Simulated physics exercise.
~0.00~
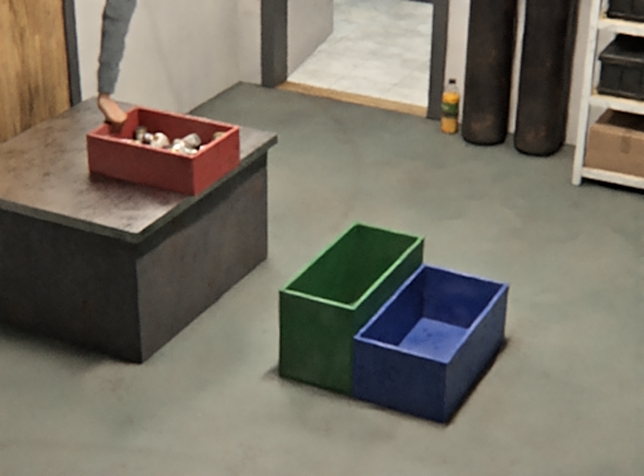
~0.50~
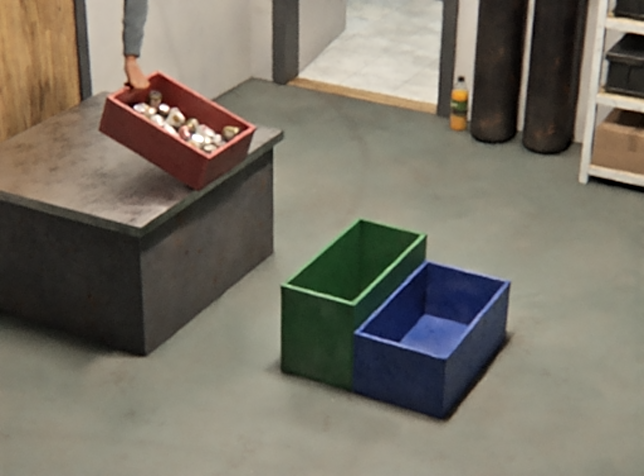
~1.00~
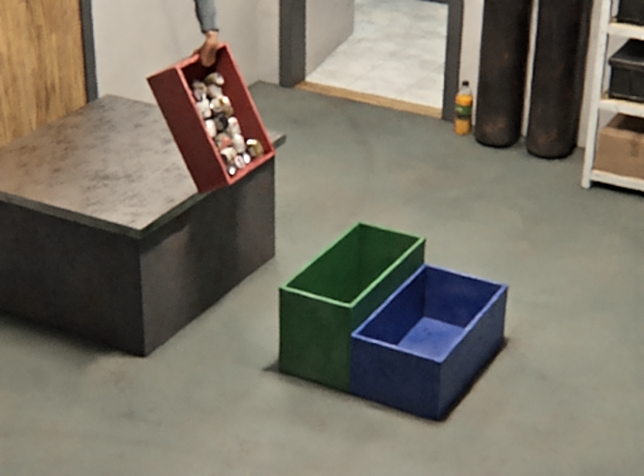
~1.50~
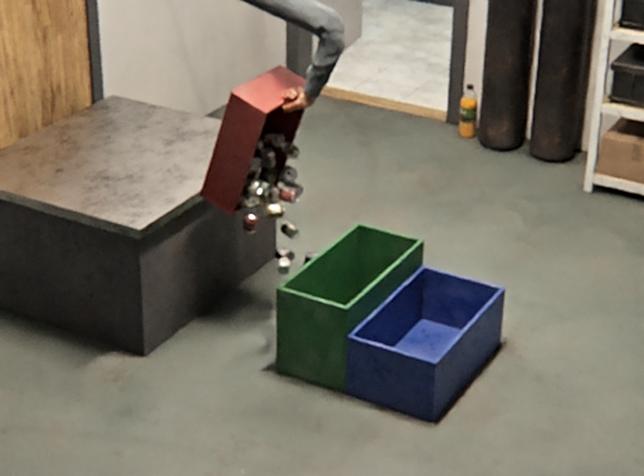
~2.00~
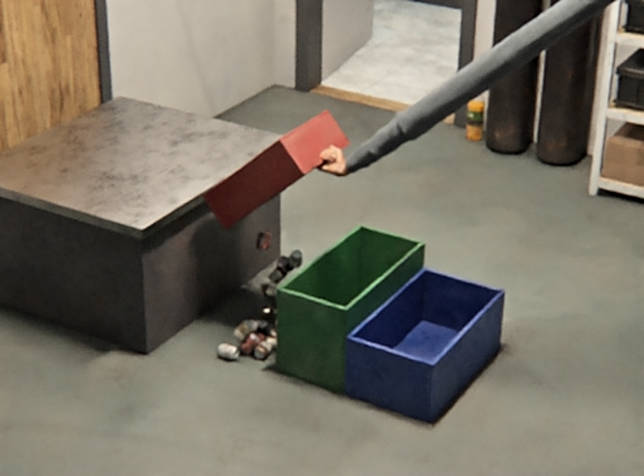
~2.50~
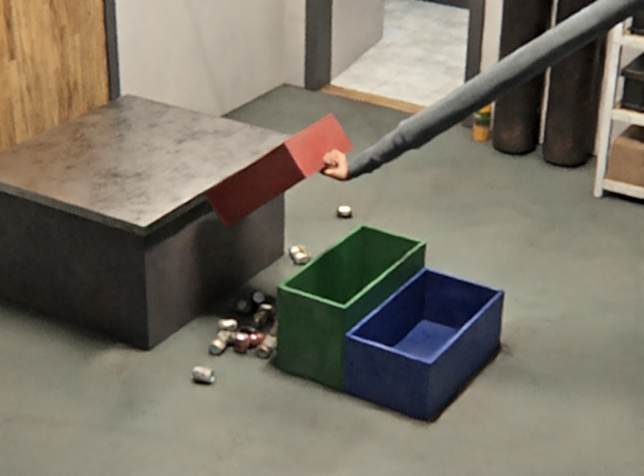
A red tote full of mini cans was tipped over the edge of a dark bench by a hand, and the cans tumbled out, missing the green bin and blue box and ending up scattered on the floor, mostly between the bench and the bin.
